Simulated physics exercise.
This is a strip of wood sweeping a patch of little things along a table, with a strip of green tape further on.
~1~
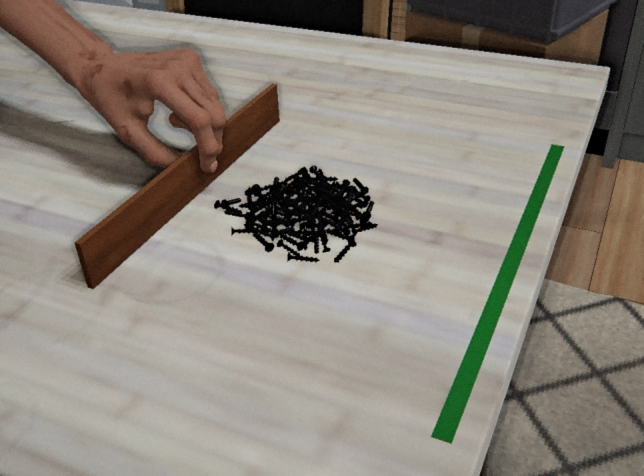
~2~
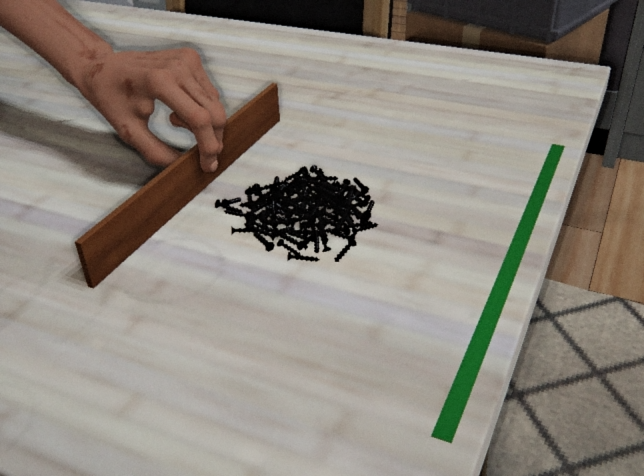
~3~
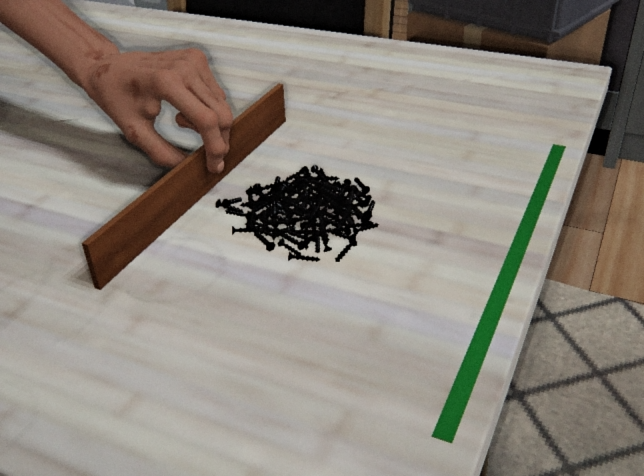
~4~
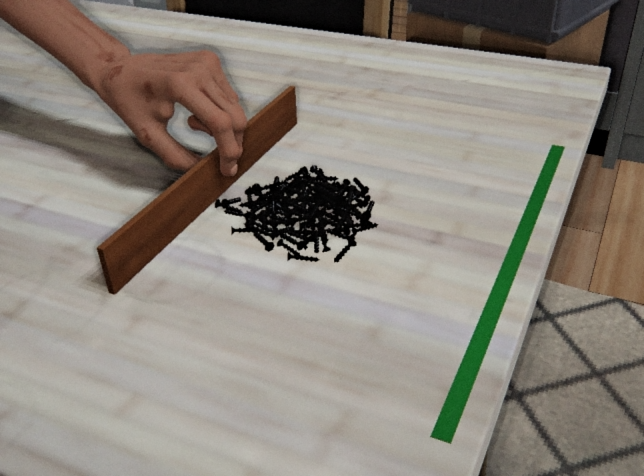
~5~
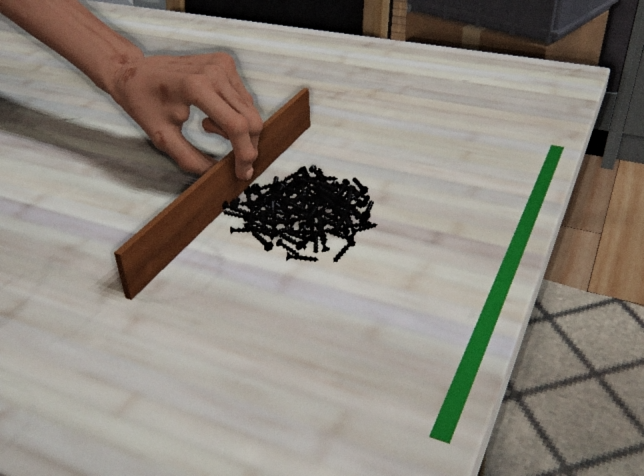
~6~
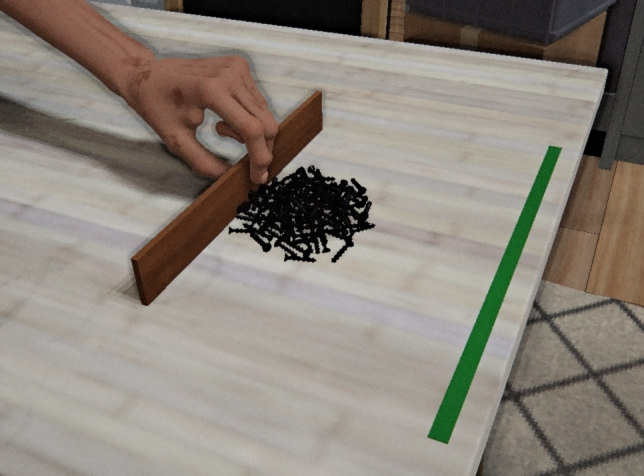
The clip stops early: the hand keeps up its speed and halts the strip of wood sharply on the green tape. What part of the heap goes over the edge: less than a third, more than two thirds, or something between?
Lost: Over two thirds of the heap.
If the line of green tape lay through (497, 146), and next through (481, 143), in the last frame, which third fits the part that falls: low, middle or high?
First under a third, then under a third.
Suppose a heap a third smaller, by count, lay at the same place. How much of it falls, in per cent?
Roughly 90 in a hundred.
Shortly afterwards, strip of wood still moving, near (378, 188); heap all on the table, its front near (472, 254).
Next, strip of wood stopped at the green tape; heap near two thirds over the edge.
Some moments later, strip of wood stopped at the green tape; heap the bulk over the edge.
In the end, strip of wood stopped at the green tape; heap the bulk over the edge.
